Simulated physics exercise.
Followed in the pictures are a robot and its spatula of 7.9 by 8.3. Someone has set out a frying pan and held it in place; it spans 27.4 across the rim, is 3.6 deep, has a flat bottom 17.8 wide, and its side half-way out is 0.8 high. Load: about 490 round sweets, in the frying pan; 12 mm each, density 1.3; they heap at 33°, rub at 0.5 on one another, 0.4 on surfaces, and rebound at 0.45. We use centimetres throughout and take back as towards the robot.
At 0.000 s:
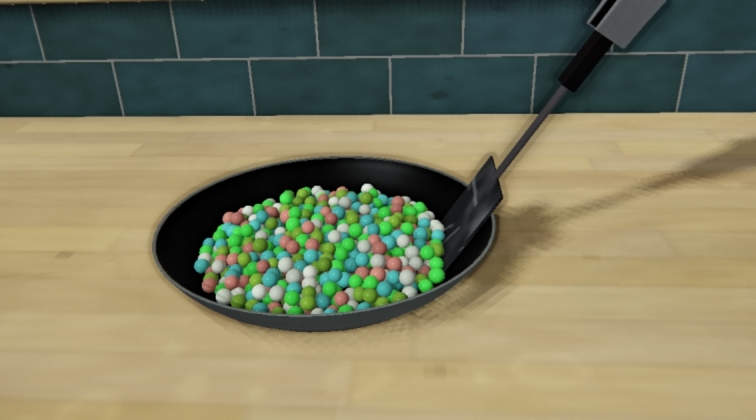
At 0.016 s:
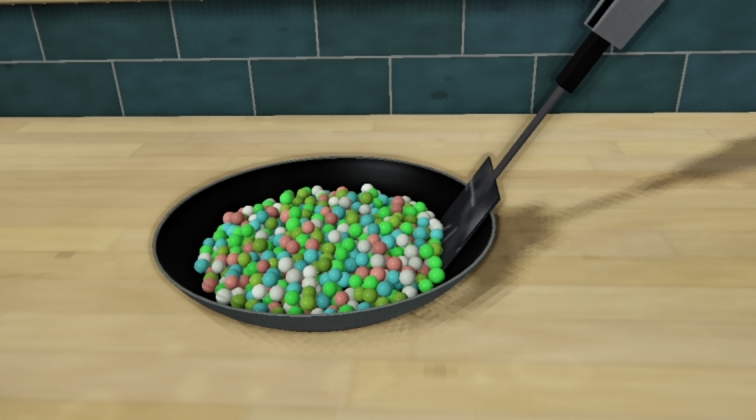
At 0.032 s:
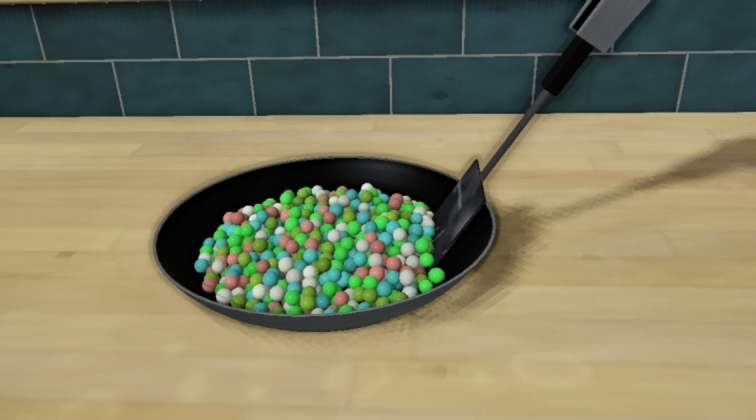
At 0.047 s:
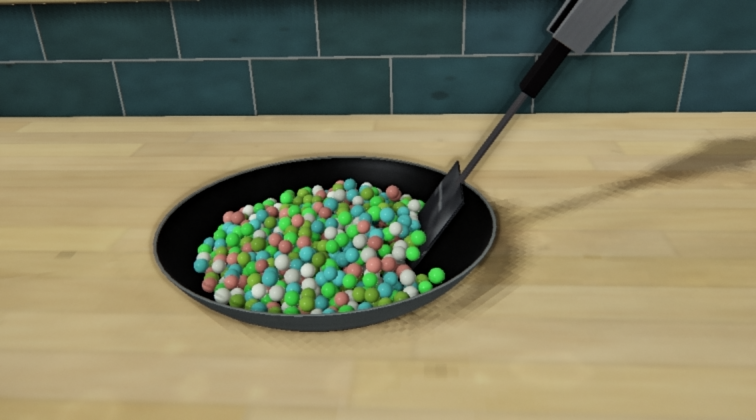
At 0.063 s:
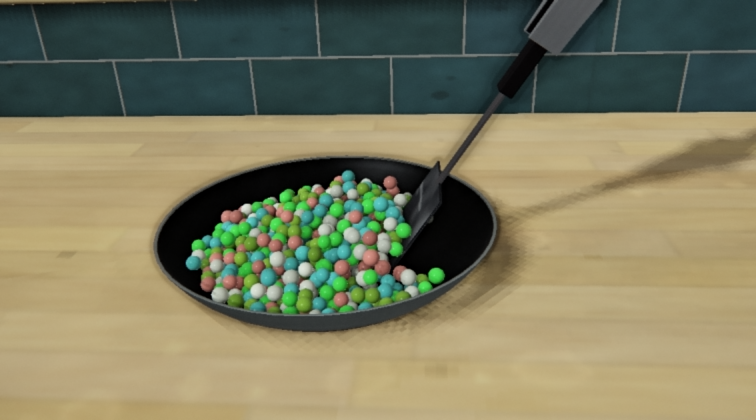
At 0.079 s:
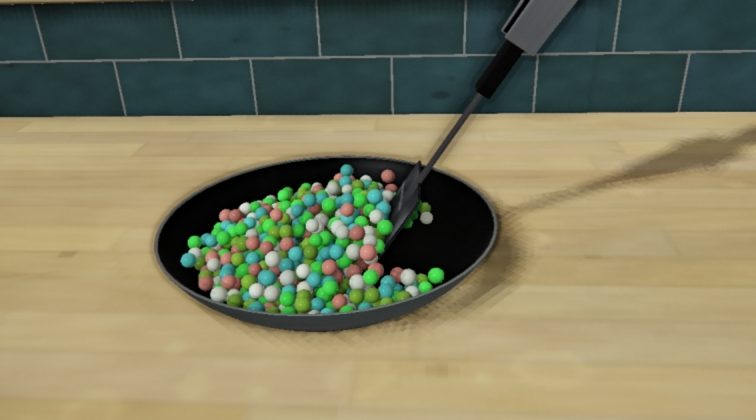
The footage shows a spatula resting at the right side of a black frying pan full of small colourful balls, then moving left through them, pushing the pile leftward and uncovering part of the pan's dark bottom behind it.
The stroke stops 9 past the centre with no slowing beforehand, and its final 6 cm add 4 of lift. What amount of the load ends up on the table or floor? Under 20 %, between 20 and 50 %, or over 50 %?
Between 20 and 50 %.
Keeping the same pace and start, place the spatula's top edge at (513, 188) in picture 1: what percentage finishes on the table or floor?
About 30 per cent.
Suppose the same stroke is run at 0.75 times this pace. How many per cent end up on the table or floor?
Roughly 25 per cent.
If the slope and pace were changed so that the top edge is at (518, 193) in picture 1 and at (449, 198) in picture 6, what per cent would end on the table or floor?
I'd put it at roughly 30 per cent.
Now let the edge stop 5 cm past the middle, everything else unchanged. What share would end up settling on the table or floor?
In that case around 15 per cent.
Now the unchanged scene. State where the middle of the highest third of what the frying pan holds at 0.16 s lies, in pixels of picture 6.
Roughly pixel (262, 216).
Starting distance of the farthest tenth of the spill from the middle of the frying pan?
About 65 cm.
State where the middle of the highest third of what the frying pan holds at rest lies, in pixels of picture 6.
It is centred near (251, 222) in the last view.
After 0.12 s, sloping 57°, highest piece 7 above the table; 492 in the frying pan.
After 0.16 s, sloping 57°, highest piece 8 above the table; 492 in the frying pan.
After 0.38 s, sloping 57°, highest piece 9 above the table; 358 in the frying pan, 108 on the table or floor, 26 on the blade or in flight.
After 1.43 s, sloping 57°, highest piece 4 above the table; 358 in the frying pan, 134 on the table or floor.
At rest, 358 in the frying pan, 134 on the table or floor. That is 27 % on the table or floor.
